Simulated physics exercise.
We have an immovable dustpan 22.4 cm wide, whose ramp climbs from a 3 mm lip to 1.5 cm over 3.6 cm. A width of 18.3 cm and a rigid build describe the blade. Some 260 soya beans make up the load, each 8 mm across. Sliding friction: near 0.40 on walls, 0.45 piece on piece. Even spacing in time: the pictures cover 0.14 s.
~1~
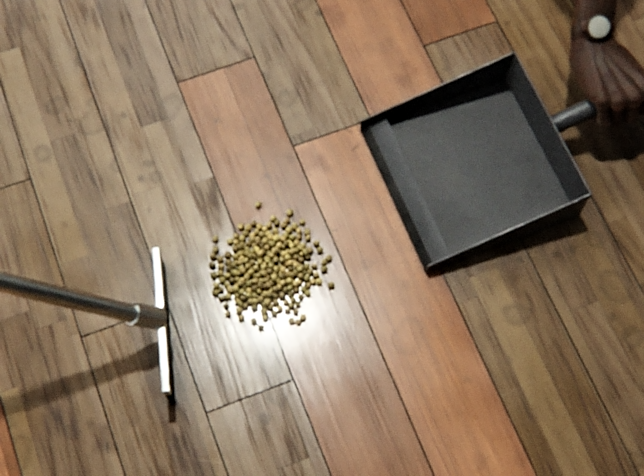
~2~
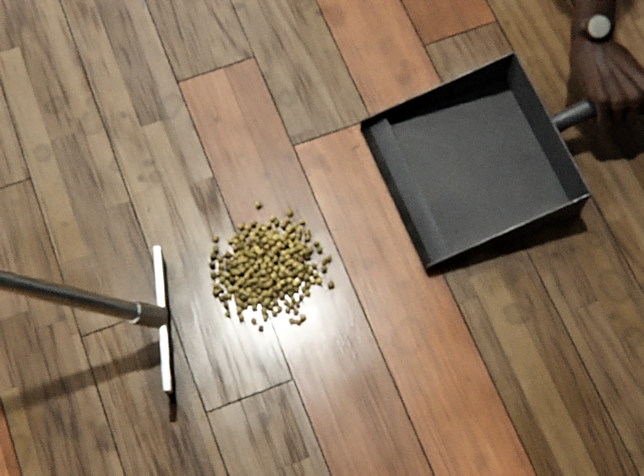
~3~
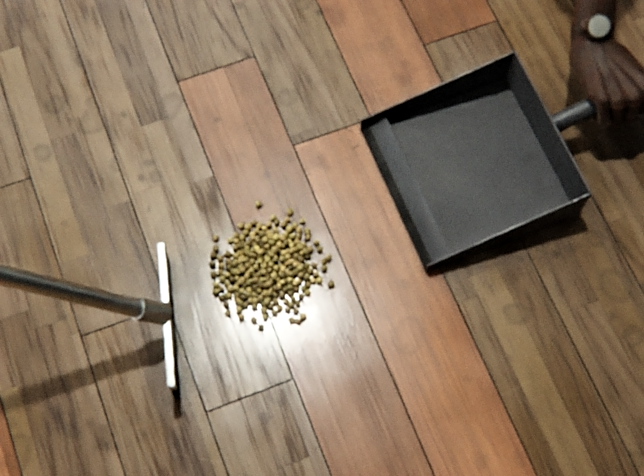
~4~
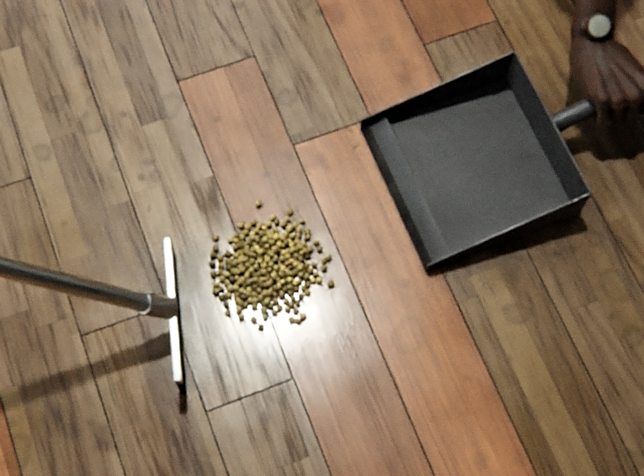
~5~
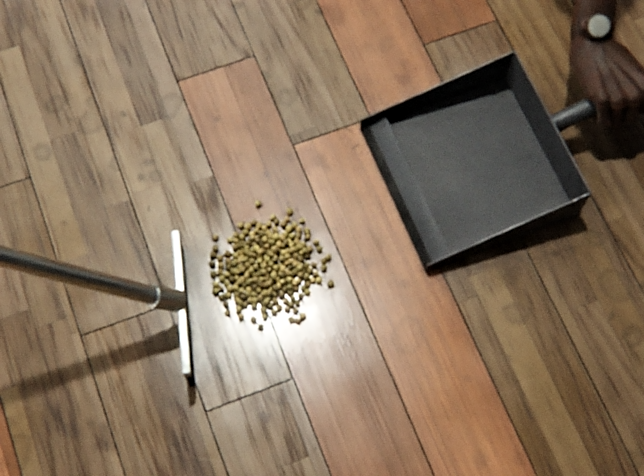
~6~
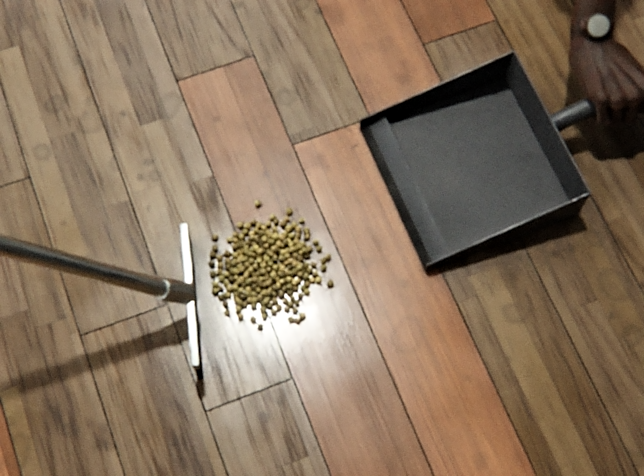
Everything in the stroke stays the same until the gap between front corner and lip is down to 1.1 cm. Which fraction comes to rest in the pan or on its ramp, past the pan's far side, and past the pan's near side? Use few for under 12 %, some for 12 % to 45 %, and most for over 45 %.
Pan: Few, far side: Few, near side: Some.
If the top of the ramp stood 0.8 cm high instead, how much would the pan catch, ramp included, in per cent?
Close to 10 per cent then.
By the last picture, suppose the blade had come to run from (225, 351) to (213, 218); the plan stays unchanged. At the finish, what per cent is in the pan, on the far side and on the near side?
You'd see pan at 20, far at 5 and near at 25.
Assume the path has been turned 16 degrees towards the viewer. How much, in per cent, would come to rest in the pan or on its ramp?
I'd expect close to 15 percent.
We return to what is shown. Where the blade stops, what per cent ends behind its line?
Some 25 percent of it.
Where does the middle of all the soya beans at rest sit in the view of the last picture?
Approximately (389, 230) in the last picture.
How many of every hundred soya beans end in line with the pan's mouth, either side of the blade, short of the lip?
That works out near 70 percent.
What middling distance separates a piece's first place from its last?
That distance is close to 16 cm.
Then, 0.26 s after the last picture, middle of the blade 16 cm from the lip; 0 % over the lip, far side 0 %, near side 5 %.
Then, 0.43 s after the last picture, middle of the blade 8 cm from the lip; 0 % over the lip, far side 0 %, near side 15 %.
Then, 0.73 s after the last picture, middle of the blade 3 cm from the lip; 5 % over the lip, far side 5 %, near side 20 %.
In the end, pan 5 %, far side 5 %, near side 20 %, in front of the lip or behind the blade 70 %.
